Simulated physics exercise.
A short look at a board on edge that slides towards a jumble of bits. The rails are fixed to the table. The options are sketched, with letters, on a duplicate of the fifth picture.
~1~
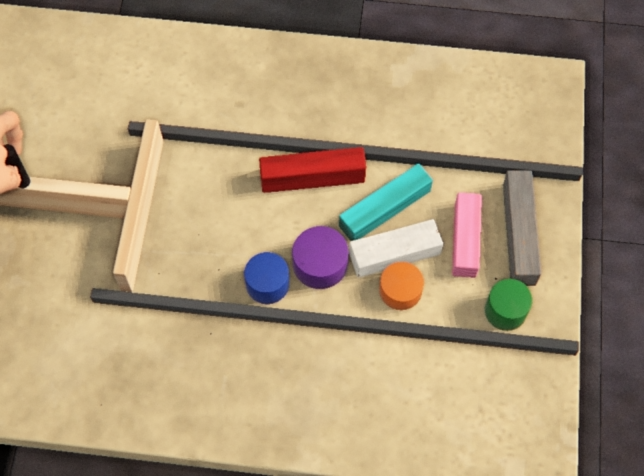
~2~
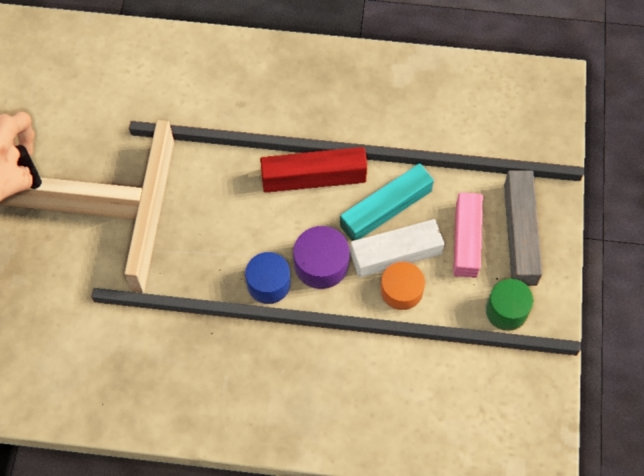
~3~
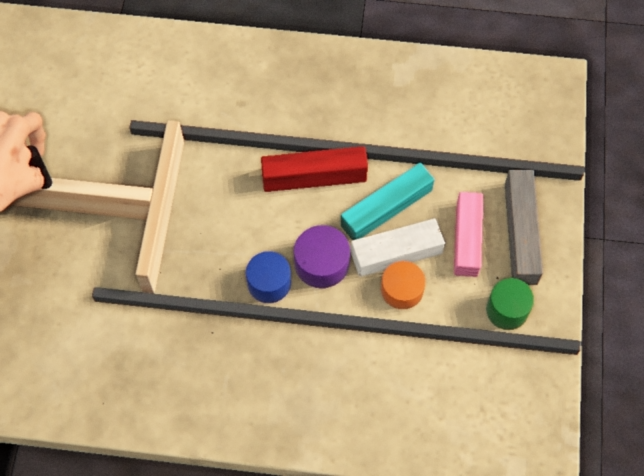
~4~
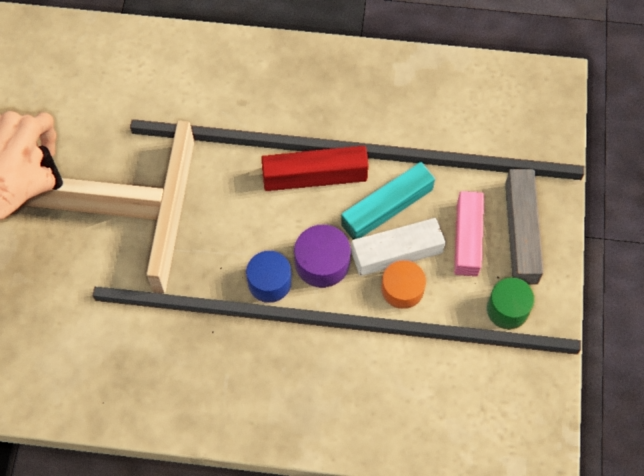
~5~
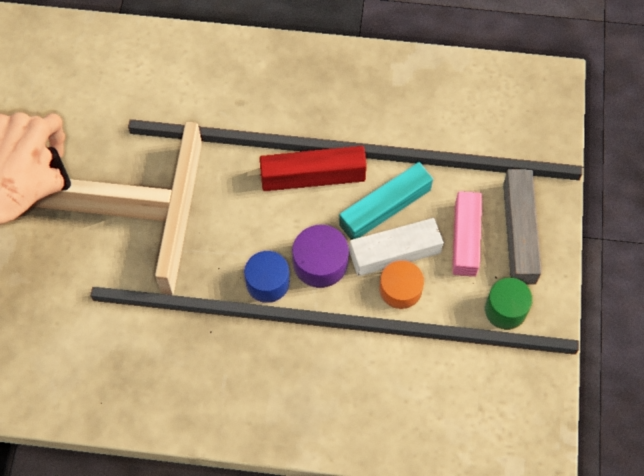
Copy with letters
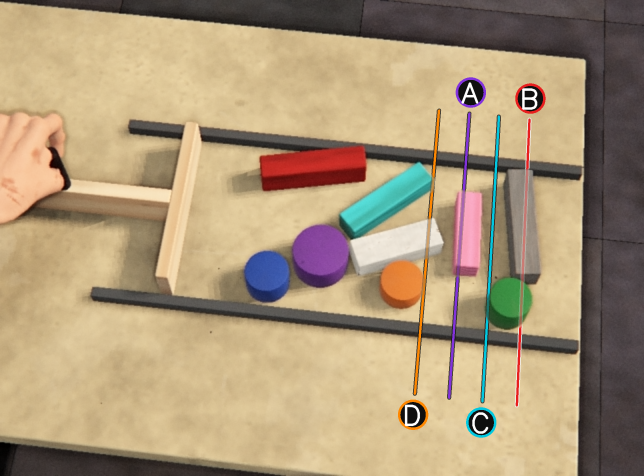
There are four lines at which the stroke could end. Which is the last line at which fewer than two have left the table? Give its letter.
The farthest such stop is D.
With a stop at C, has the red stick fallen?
By then, no.
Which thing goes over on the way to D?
The grey bar goes over.
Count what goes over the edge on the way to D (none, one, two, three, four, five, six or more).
In all, one.
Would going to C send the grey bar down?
Yes.
On the copy, A at (460, 247); B at (524, 254); C at (491, 250); D at (428, 244).
On D. First, board (267, 206); blue tin (288, 282); red stick (336, 171).
Then, board (358, 216); grey bar (537, 227); pink stick (510, 233).
Finally, board (425, 223); grey bar over the edge; pink stick (571, 229); one fallen.
By contrast, A drops two; B drops five; C drops three.
